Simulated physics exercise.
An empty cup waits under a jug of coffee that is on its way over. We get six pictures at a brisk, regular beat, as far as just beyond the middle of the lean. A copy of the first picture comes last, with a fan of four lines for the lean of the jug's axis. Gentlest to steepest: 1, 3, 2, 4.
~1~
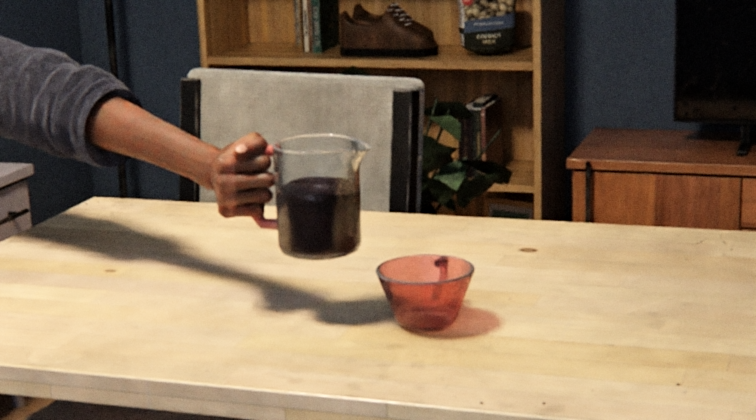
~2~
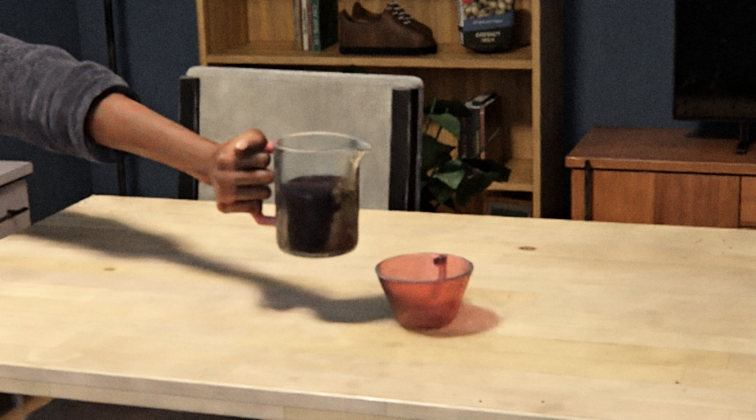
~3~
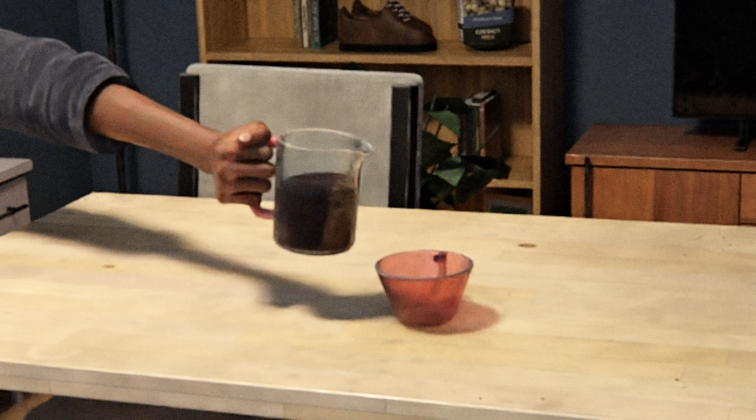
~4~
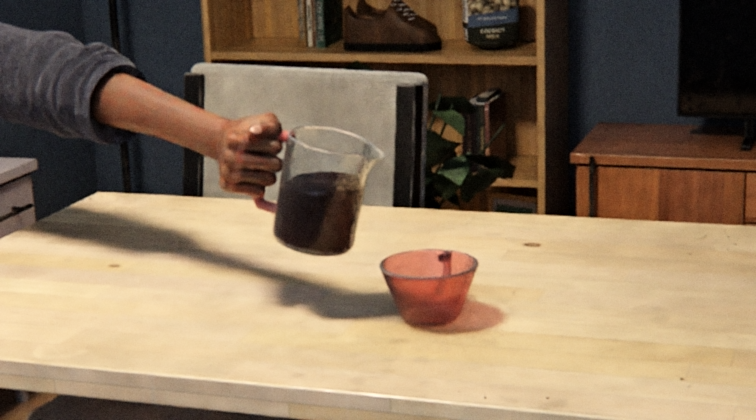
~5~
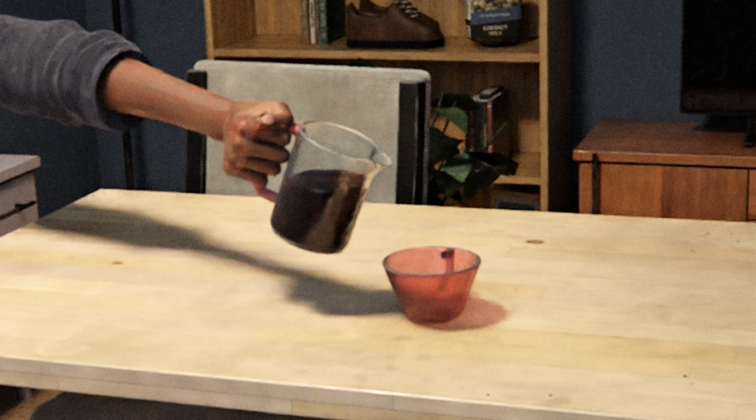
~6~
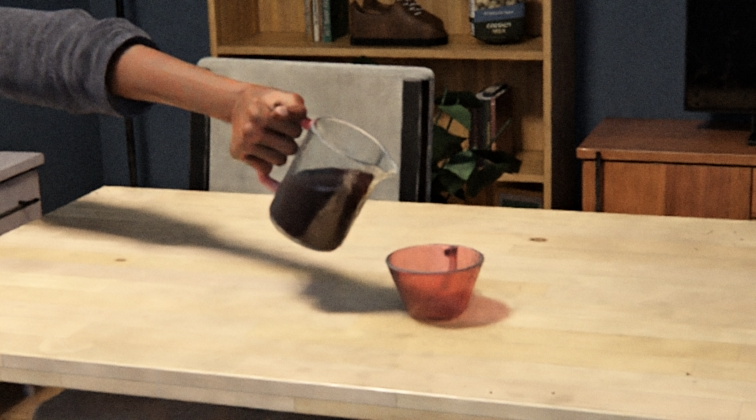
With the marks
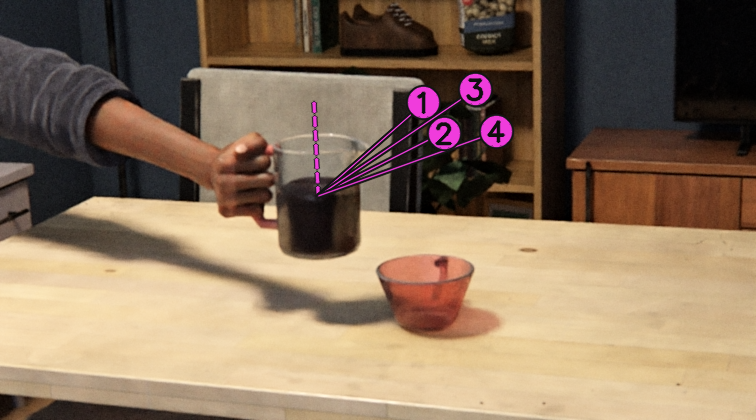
An arm in a dark grey sleeve reaches from the left over a pale wooden table, seen from slightly above in a room with dark blue walls. The hand grips a clear glass jug of dark coffee, left of a translucent red cup, with a grey chair and wooden shelves behind. The jug starts upright, then tilts steadily rightward while the view shifts very slightly.
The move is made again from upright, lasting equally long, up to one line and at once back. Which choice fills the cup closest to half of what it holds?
4 is best.
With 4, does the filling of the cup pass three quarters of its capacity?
No, less.
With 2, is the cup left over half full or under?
Under.
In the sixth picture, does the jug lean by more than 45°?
No, it does not.
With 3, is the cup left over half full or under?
Under.
In magenta, 1 at (411, 114); 2 at (428, 140); 3 at (461, 99); 4 at (481, 137).
For tilt 1, the cup ends with about 7 % of what it can hold.
For tilt 2, the cup ends with about 31 % of what it can hold.
For tilt 3, the cup ends with about 16 % of what it can hold.
For tilt 4, the cup ends with about 47 % of what it can hold; 4 % of the coffee is spilt.
